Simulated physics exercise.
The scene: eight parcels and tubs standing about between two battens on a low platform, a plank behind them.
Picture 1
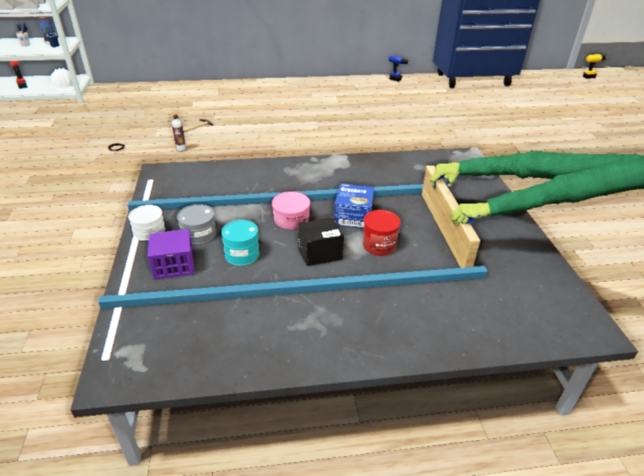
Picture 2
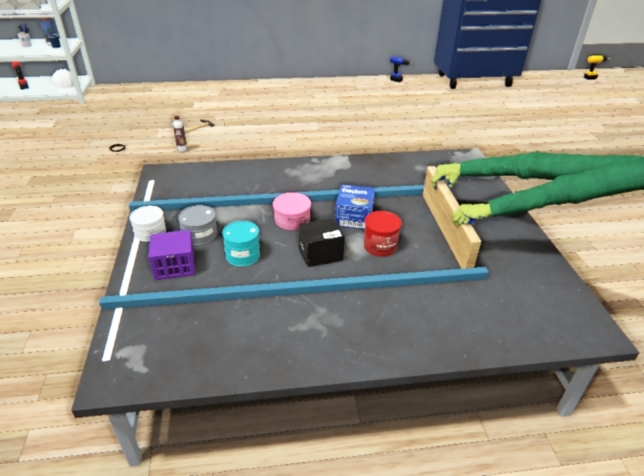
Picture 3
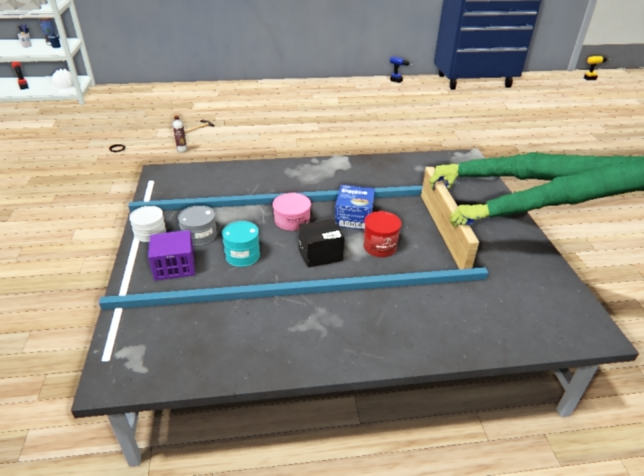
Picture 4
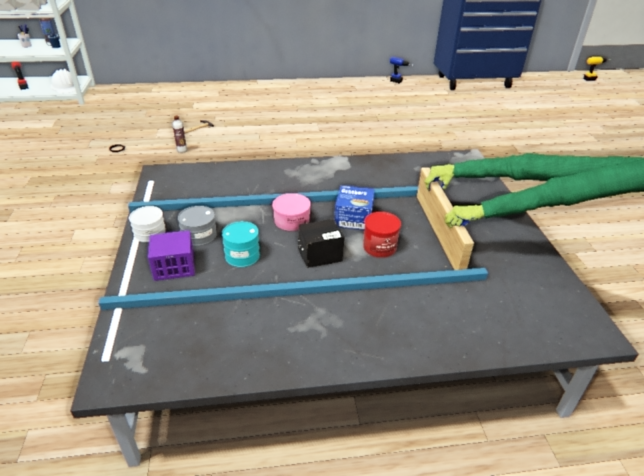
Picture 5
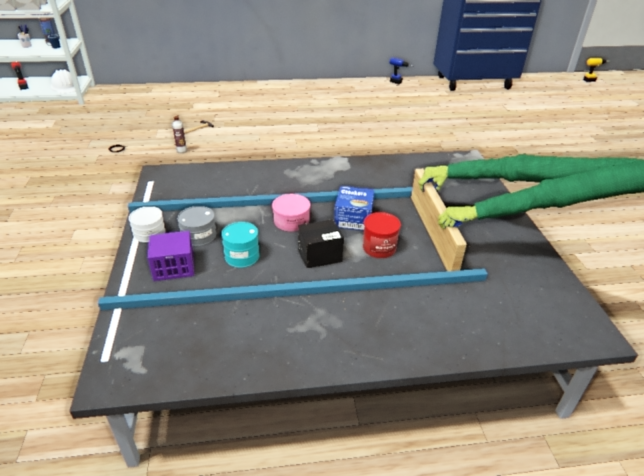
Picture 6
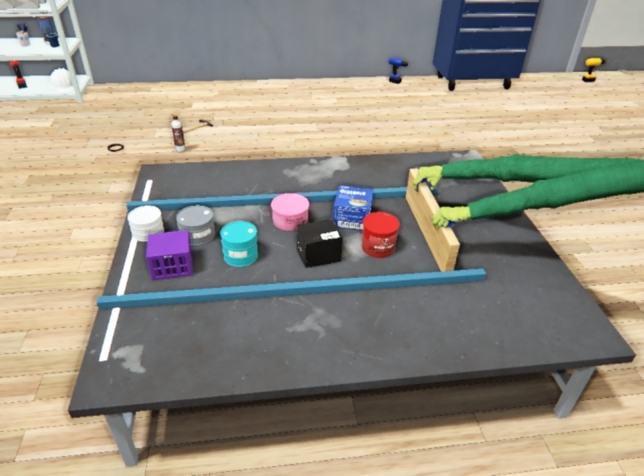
A wooden plank, held by two green-sleeved arms in gloves, slid slightly left between two blue strips on a low platform, while the eight tubs and boxes in front of it stayed put.
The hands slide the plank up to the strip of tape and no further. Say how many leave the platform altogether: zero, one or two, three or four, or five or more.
The number that fall off is five or more.
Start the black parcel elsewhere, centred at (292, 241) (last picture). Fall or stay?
Then it falls.
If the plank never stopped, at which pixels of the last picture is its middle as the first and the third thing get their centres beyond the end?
About (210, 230), then (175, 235).
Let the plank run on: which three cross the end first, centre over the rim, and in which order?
Earliest first: The white canister, the grey canister, the pink pail.
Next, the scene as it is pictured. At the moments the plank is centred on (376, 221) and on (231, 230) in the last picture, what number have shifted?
First 2, then 8.
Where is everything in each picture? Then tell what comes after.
In the first picture, white canister (147, 223); purple crate (172, 254); grey canister (197, 224); plank (447, 215); tape (133, 251).
In the second picture, purple crate (173, 255); plank (448, 216).
In the third picture, grey canister (198, 225); red pail (381, 235).
In the fourth picture, white canister (148, 224); black parcel (321, 243).
In the fifth picture, purple crate (172, 256); turquoise canister (241, 244).
In the sixth picture, white canister (146, 223); purple crate (171, 255); grey canister (196, 225); plank (429, 218); tape (131, 252).
Soon after, none off yet; white canister at rest near (146, 223); purple crate at rest near (171, 255); grey canister at rest near (196, 225).
After that, none off yet; white canister at rest near (146, 223); purple crate at rest near (170, 255); grey canister displaced a little near (176, 229).
And then, none off yet; white canister tilting well over near (101, 232); purple crate displaced about its own width near (126, 265); grey canister tilting a little near (102, 236).
In the end, the number that fall off is five or more; gone, red pail, blue box, black parcel, pink pail, turquoise canister, grey canister, purple crate and white canister.
